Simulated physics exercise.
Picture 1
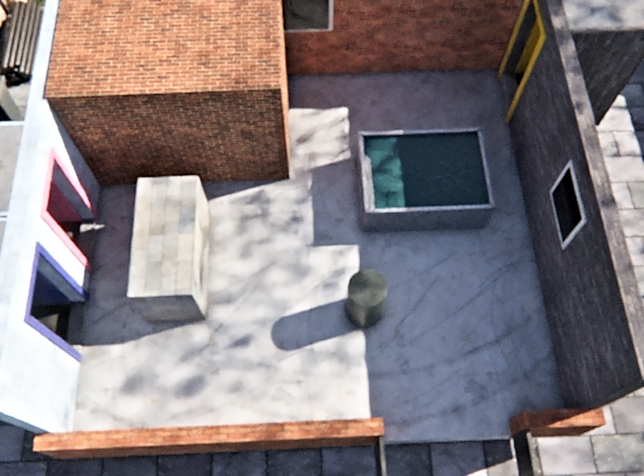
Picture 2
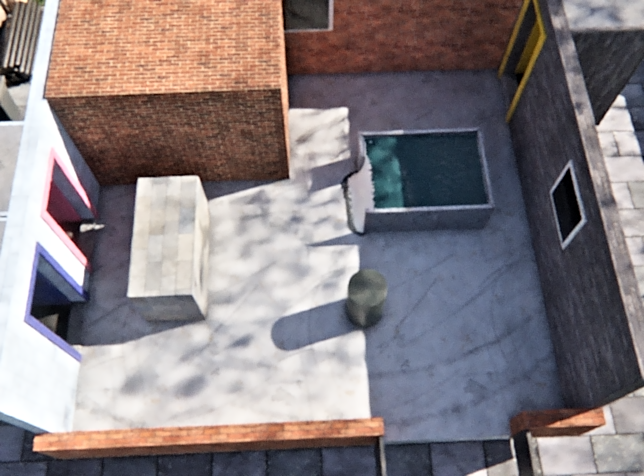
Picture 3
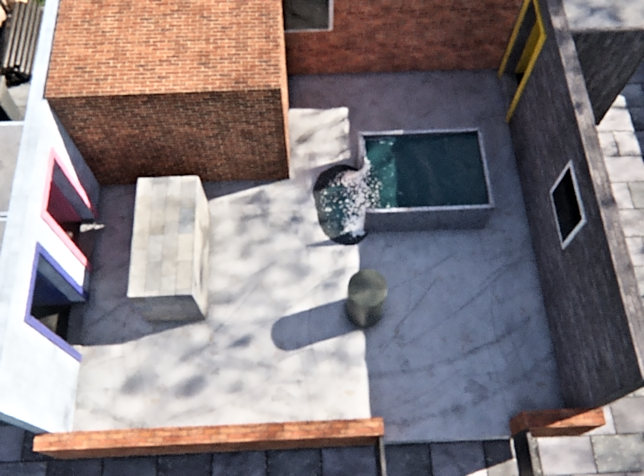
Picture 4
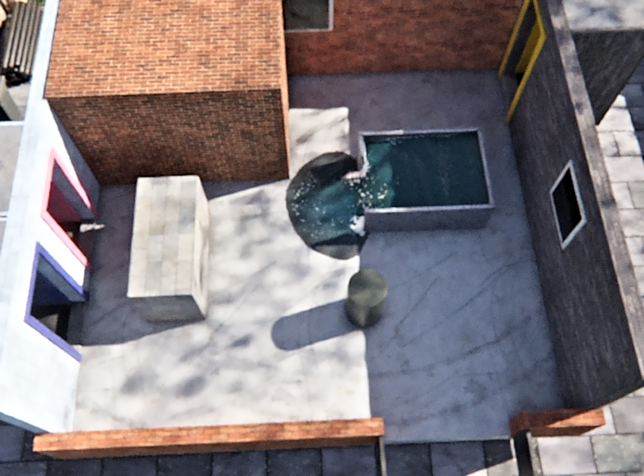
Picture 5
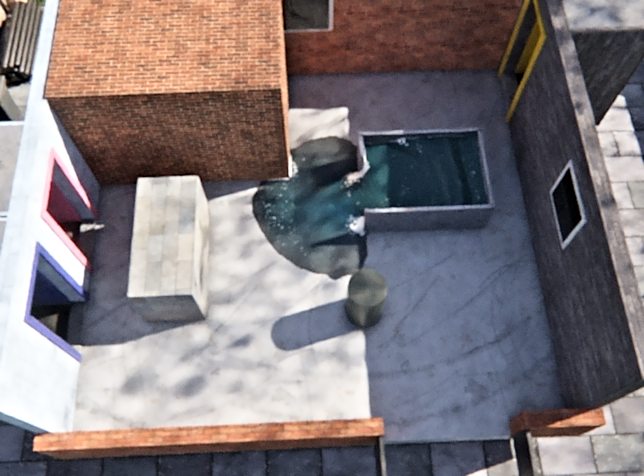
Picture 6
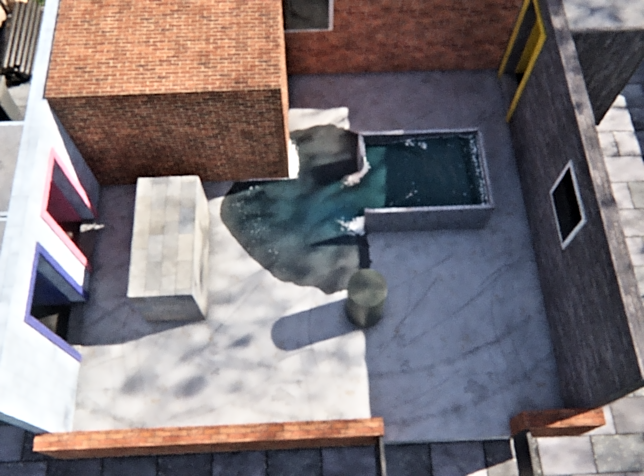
To begin with, a rectangular tank of dark green water sits still in a paved yard with a brick building in one corner. Water then bursts from the tank's left side in a foamy rush, and the dark pool fans out leftward across the pale paving, spreading towards the viewer too.
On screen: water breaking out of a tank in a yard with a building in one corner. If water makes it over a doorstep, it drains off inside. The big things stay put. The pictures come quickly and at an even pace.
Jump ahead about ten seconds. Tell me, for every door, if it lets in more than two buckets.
The blue door overshoots the limit; the yellow door keeps inside the limit; the pink door overshoots the limit.
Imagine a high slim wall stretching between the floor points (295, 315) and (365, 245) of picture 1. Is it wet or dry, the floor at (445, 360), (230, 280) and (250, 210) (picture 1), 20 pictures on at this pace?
First spared, then soaked, then soaked.
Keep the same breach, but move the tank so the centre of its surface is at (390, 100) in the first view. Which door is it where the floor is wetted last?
That would be the pink-painted one, I think.
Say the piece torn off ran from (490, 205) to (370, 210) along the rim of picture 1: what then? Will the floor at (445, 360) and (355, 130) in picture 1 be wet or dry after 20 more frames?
The first spot is swamped, the second spared.
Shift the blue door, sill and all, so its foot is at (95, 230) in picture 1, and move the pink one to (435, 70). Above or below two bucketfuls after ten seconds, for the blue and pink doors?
For blue it ends up above, and for pink it remains below.
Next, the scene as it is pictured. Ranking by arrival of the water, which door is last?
Looking at the pictures, the answer is the one in yellow.
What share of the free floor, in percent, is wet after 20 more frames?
About 50 %.
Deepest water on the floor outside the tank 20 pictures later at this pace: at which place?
At about (101, 188).
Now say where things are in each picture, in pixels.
The first picture shows the water tank at (424, 171) is whole and still.
In the second picture, water pours out at (365, 198) and has run to (352, 176).
In the third picture, the front is at (322, 180), out from the gap at (365, 198).
In the fourth picture, the front is at (292, 190), out from the gap at (365, 199).
In the fifth picture, water pours out at (365, 199) and has run to (259, 197).
In the sixth picture, water pours out at (365, 199) and has run to (225, 213).
A moment on, water covers 25 % of the floor; the blue door not reached, the yellow door not reached, the pink door not reached.
Next, water covers 35 % of the floor; the blue door not reached, the yellow door not reached, the pink door wet at the sill, nothing in.
Then, water covers 50 % of the floor; the blue door wet at the sill, nothing in, the yellow door not reached, the pink door over two buckets in.
Later, water covers 80 % of the floor; the blue door under two buckets in, the yellow door wet at the sill, nothing in, the pink door over two buckets in.
In the end, water covers 90 % of the floor; the blue door over two buckets in, the yellow door wet at the sill, nothing in, the pink door over two buckets in.
